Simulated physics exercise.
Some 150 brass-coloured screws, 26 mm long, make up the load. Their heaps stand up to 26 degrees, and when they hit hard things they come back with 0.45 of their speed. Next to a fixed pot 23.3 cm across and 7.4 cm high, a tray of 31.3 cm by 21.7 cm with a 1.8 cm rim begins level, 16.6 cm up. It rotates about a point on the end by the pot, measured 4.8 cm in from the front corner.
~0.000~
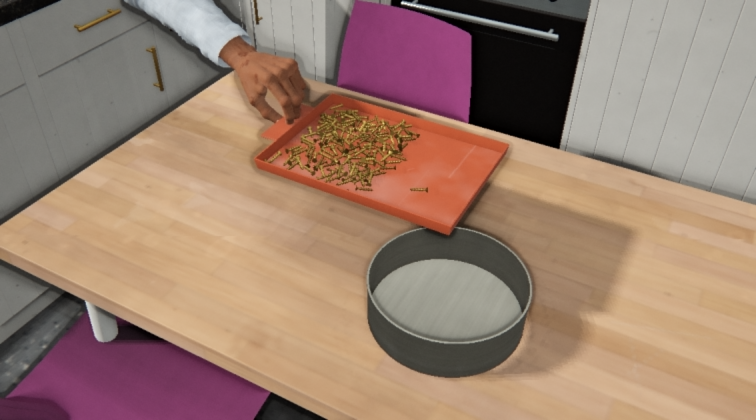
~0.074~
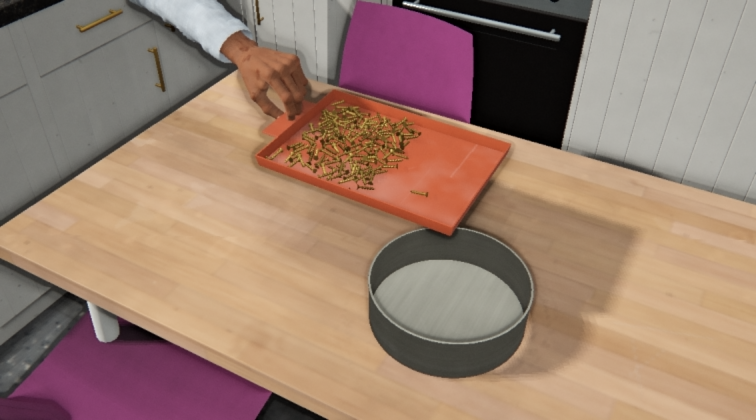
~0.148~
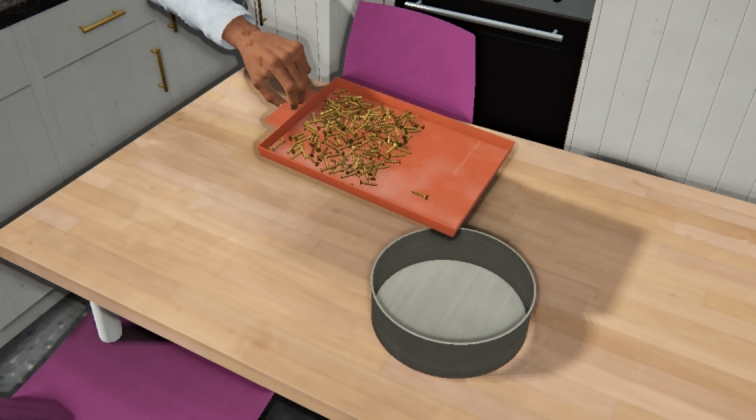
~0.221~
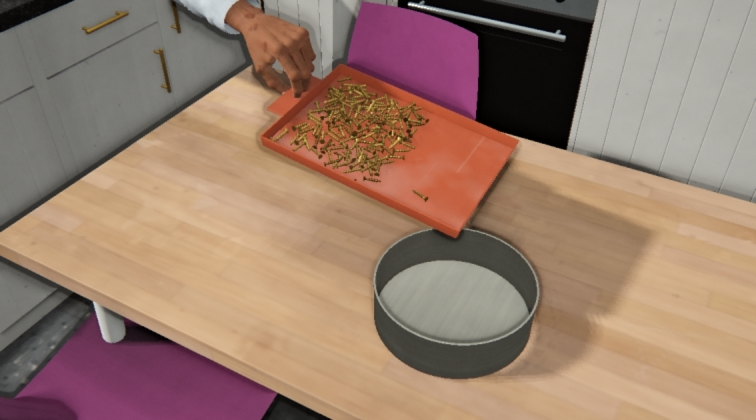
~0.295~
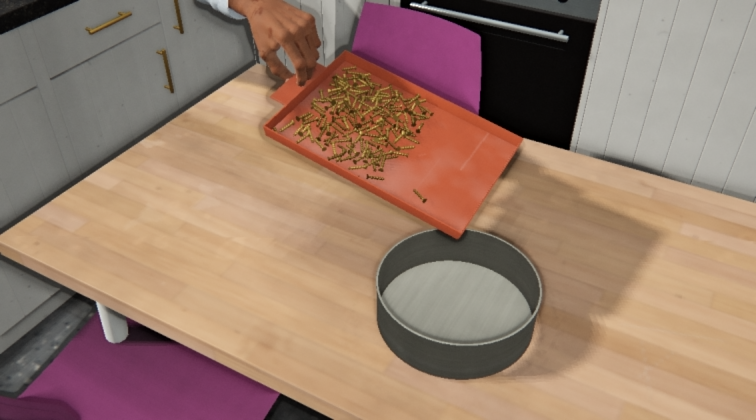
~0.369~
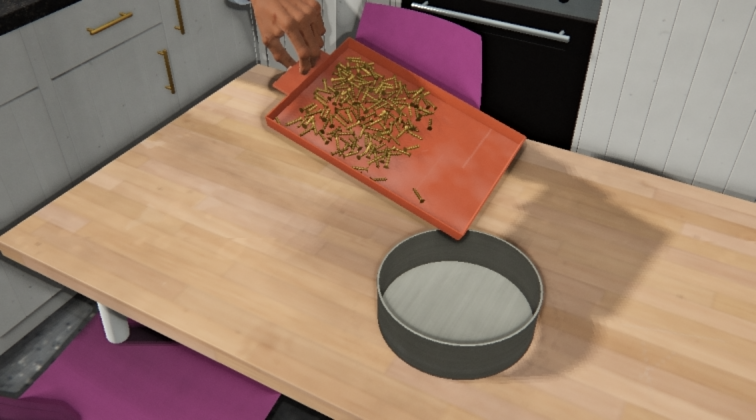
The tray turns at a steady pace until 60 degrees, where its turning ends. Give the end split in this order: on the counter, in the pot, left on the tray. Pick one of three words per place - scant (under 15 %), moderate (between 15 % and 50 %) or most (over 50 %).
My call is counter: Scant, pot: Most, left on the tray: Moderate.
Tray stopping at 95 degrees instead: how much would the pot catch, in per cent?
That would be around 95 percent.
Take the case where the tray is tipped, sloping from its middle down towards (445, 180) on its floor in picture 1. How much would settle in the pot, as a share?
Estimate: Near 25 per cent.
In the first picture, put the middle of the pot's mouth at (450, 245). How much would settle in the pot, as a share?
About 45 per cent.
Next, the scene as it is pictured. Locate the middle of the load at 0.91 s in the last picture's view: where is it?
(469, 203), roughly.
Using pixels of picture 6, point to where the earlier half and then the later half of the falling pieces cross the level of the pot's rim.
(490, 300) first, (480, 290) later, roughly.
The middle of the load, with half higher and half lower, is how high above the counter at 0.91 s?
Median height: Approx. 20 cm.
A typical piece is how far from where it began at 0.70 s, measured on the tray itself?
7 cm.
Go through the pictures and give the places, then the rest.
The first frame shows tray tilt 0 degrees, front corners at (257, 158) and (450, 224); middle of the pieces at (354, 148); pot at (449, 279).
The second frame shows tray tilt 1 degrees, front corners at (258, 155) and (451, 225); middle of the pieces at (355, 146).
The third frame shows tray tilt 5 degrees, front corners at (260, 146) and (454, 227), lowest corner right front; middle of the pieces at (358, 138).
The fourth frame shows tray tilt 10 degrees, front corners at (263, 136) and (458, 229), lowest corner right front; middle of the pieces at (362, 130).
The fifth frame shows tray tilt 14 degrees, front corners at (266, 126) and (461, 231), lowest corner right front; middle of the pieces at (366, 122).
The sixth frame shows tray tilt 19 degrees, front corners at (269, 116) and (462, 233), lowest corner right front; middle of the pieces at (370, 115); pot at (459, 281). The tray's pace is about 60 degrees a second.
After 0.70 s, tilt 39 degrees; the tray holds 100 %, the pot 0 %.
After 0.91 s, tilt 52 degrees; the tray holds 95 %, the pot 0 %.
After 1.24 s, tilt 60 degrees; the tray holds 30 %, the pot 60 %.
At rest (2.0 s), counter 0 %, pot 70 %, tray 30 %.
